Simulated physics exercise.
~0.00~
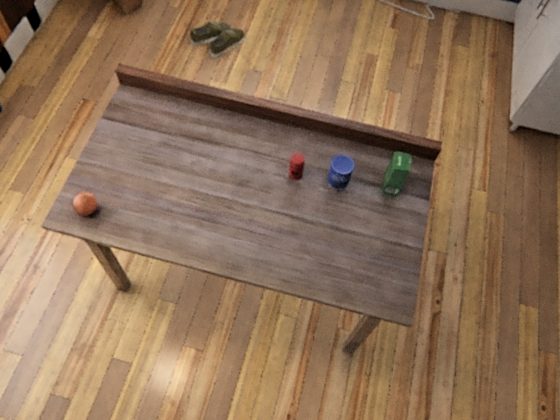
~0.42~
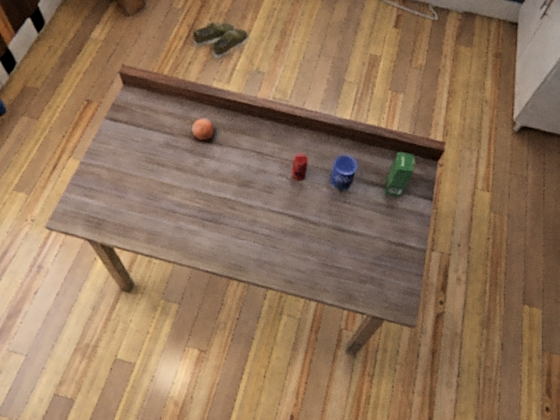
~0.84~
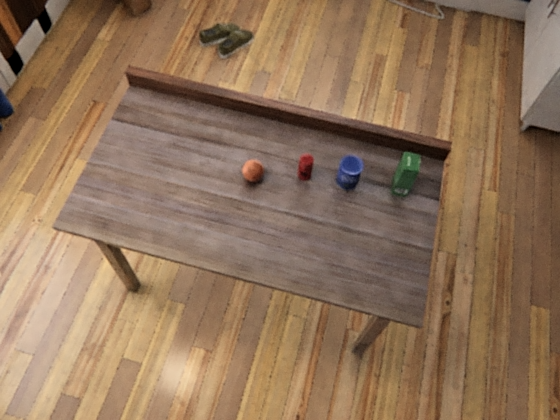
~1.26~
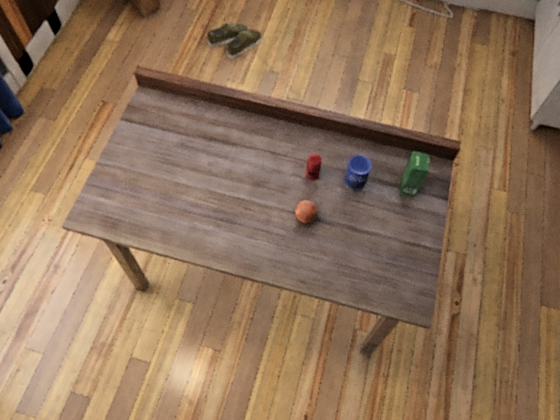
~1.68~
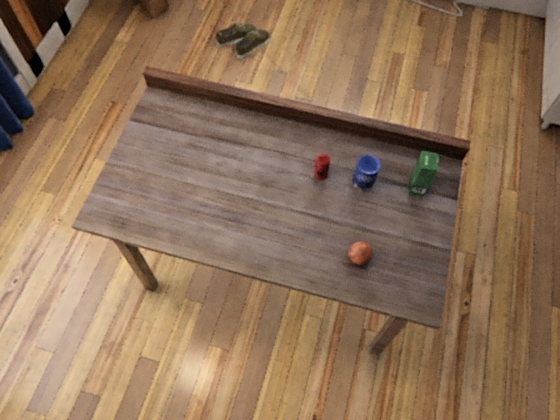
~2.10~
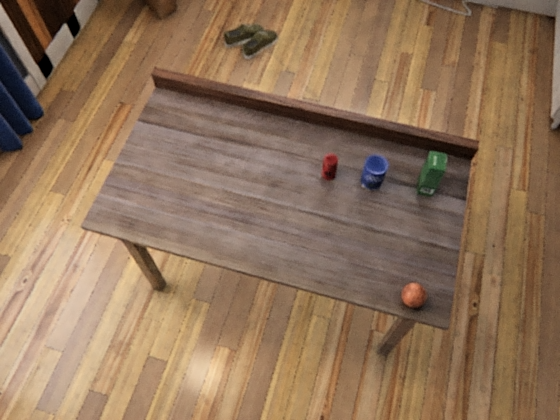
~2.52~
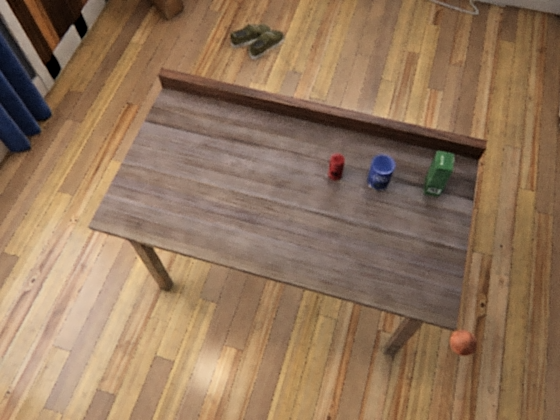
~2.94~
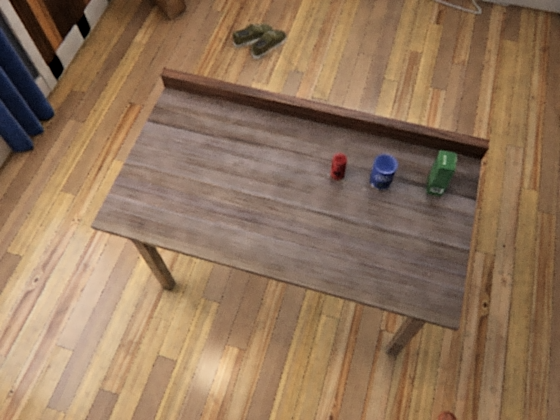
An orange ball rolls to the raised far edge, rebounds, and drops off the table's near-right corner.
